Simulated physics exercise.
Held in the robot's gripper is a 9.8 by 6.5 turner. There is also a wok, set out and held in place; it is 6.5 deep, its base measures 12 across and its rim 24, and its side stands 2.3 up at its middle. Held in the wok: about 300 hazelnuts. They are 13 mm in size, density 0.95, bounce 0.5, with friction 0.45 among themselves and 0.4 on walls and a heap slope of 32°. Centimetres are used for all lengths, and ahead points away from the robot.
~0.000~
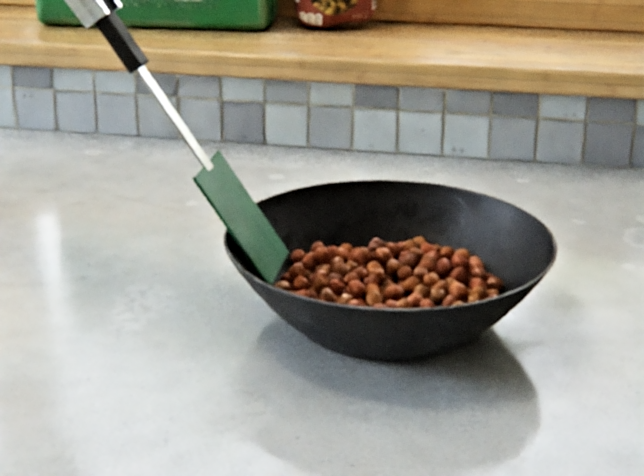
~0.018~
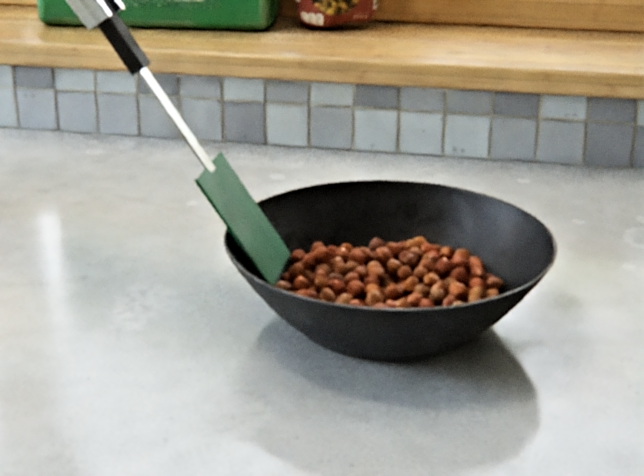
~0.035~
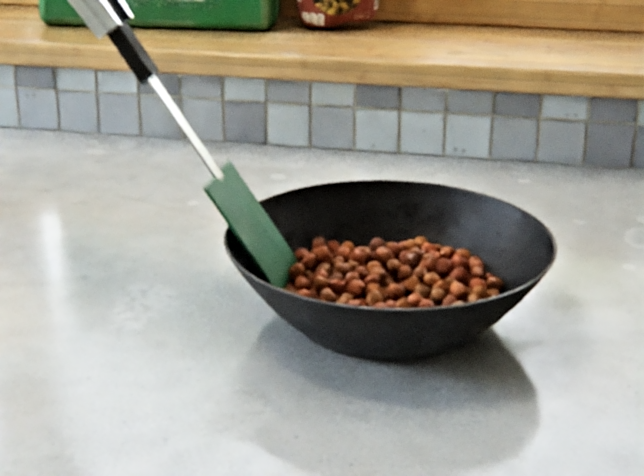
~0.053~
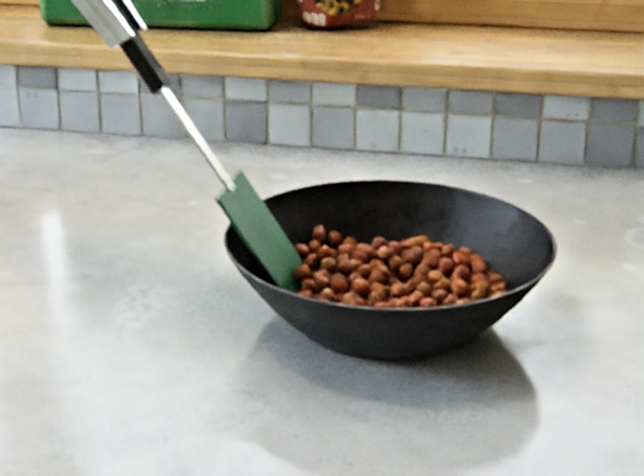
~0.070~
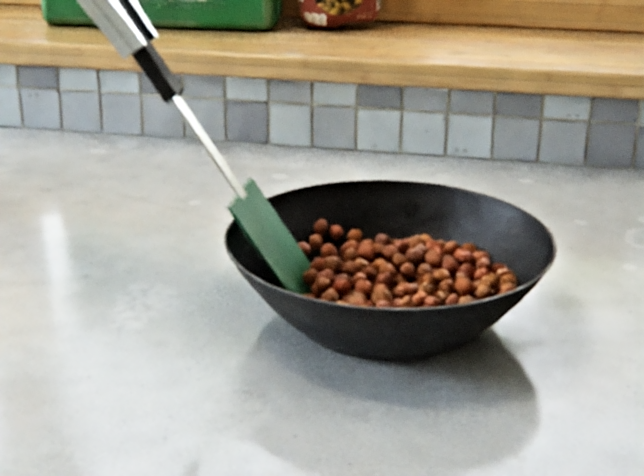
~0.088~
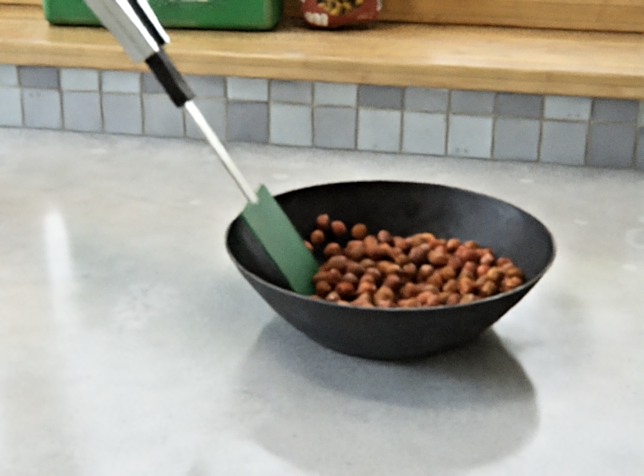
A green turner slid slowly down the left side of a black wok on a gray counter, nudging the reddish-brown hazelnuts a little to the right and heaping them up slightly.
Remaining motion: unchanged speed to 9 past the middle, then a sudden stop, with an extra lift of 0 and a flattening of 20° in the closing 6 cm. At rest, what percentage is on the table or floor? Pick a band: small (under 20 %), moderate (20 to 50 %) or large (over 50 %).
The share is small, under 20 %.
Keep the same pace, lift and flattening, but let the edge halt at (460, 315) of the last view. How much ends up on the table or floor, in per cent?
Approximately 0 per cent, I reckon.
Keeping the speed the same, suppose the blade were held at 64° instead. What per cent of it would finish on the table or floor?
Near 15 %.
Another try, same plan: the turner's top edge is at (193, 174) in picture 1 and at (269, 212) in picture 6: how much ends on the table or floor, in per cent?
It works out to about 30 %, more or less.
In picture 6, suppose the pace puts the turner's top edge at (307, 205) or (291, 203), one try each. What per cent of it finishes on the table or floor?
I'd estimate some 45 and 40 in a hundred.
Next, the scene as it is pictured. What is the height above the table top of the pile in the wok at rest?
Height at rest: Roughly 8.0 cm.
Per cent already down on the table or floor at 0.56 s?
Share at that moment: About 10 %.
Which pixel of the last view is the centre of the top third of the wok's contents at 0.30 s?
It is centred at about (477, 263).
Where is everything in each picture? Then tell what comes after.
The first picture shows the turner top edge at (206, 164), sloping 56°; upper third of the load around (399, 283), from x 280 to 495, top at y 245; 302 in the wok.
The second picture shows the turner top edge at (208, 166), sloping 56°; upper third of the load around (399, 283), from x 280 to 495, top at y 245.
The third picture shows the turner top edge at (217, 174), sloping 56°; upper third of the load around (399, 281), from x 285 to 495, top at y 245.
The fourth picture shows the turner top edge at (228, 184), sloping 56°; upper third of the load around (405, 280), from x 285 to 500, top at y 235.
The fifth picture shows the turner top edge at (240, 192), sloping 56°; upper third of the load around (419, 279), from x 290 to 510, top at y 230.
The sixth picture shows the turner top edge at (251, 198), sloping 56°; upper third of the load around (427, 276), from x 295 to 515, top at y 225; 302 in the wok.
After 0.19 s, sloping 56°, highest piece 6 above the table; 302 in the wok.
After 0.30 s, sloping 48°, highest piece 7 above the table; 302 in the wok.
After 0.56 s, sloping 36°, highest piece 8 above the table; 268 in the wok, 28 on the table or floor, 6 on the blade or in flight.
After 1.61 s, sloping 36°, highest piece 8 above the table; 268 in the wok, 34 on the table or floor.
In the end, 268 in the wok, 34 on the table or floor. That is 11 % on the table or floor.
